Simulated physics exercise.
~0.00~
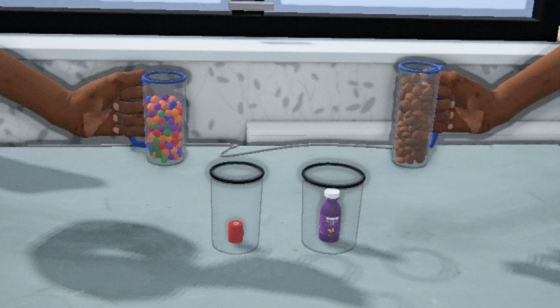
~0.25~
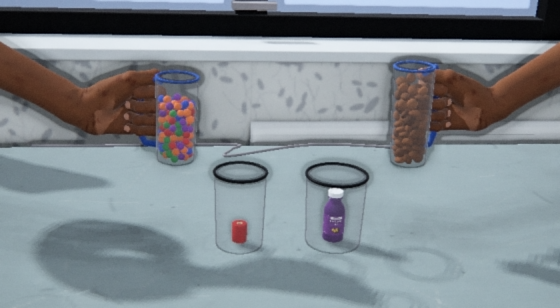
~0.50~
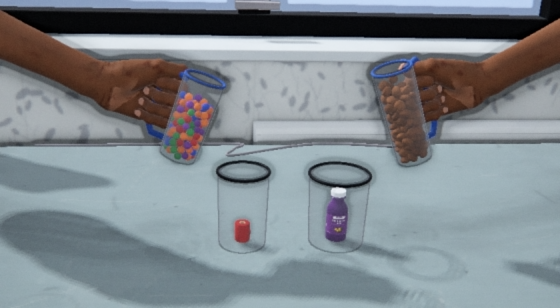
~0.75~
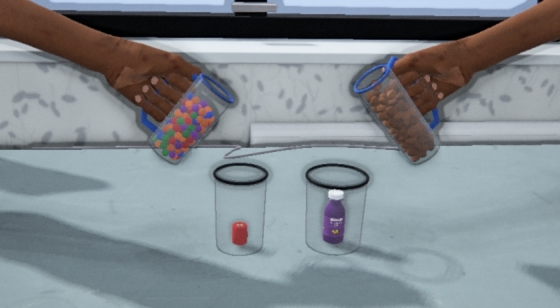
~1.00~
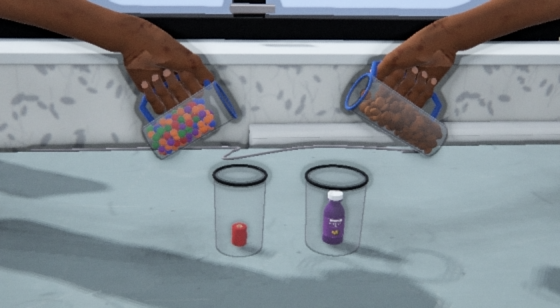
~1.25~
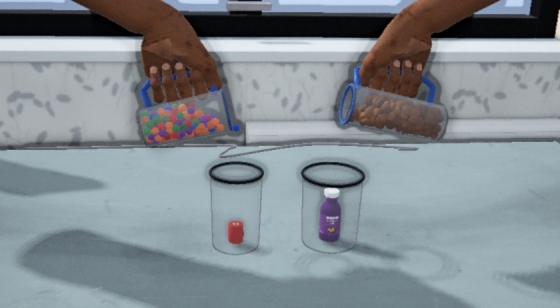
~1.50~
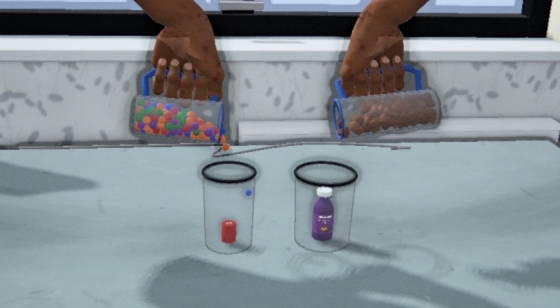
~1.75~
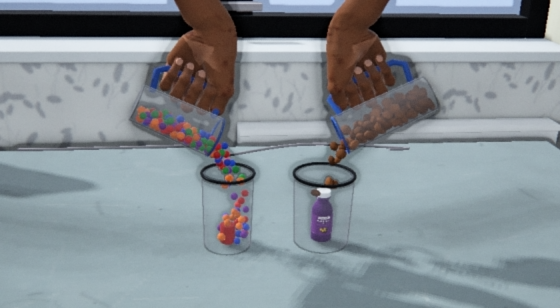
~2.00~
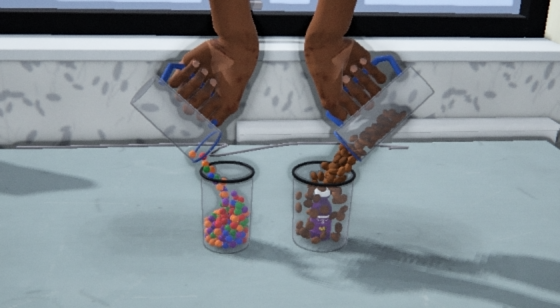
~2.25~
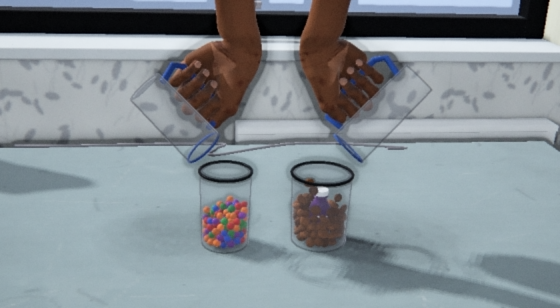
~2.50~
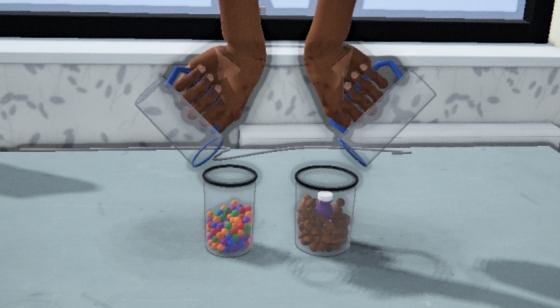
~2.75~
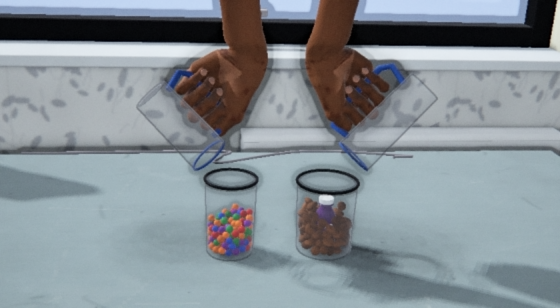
Two hands tip colourful and brown pieces into glasses, burying the red object but not the purple bottle.
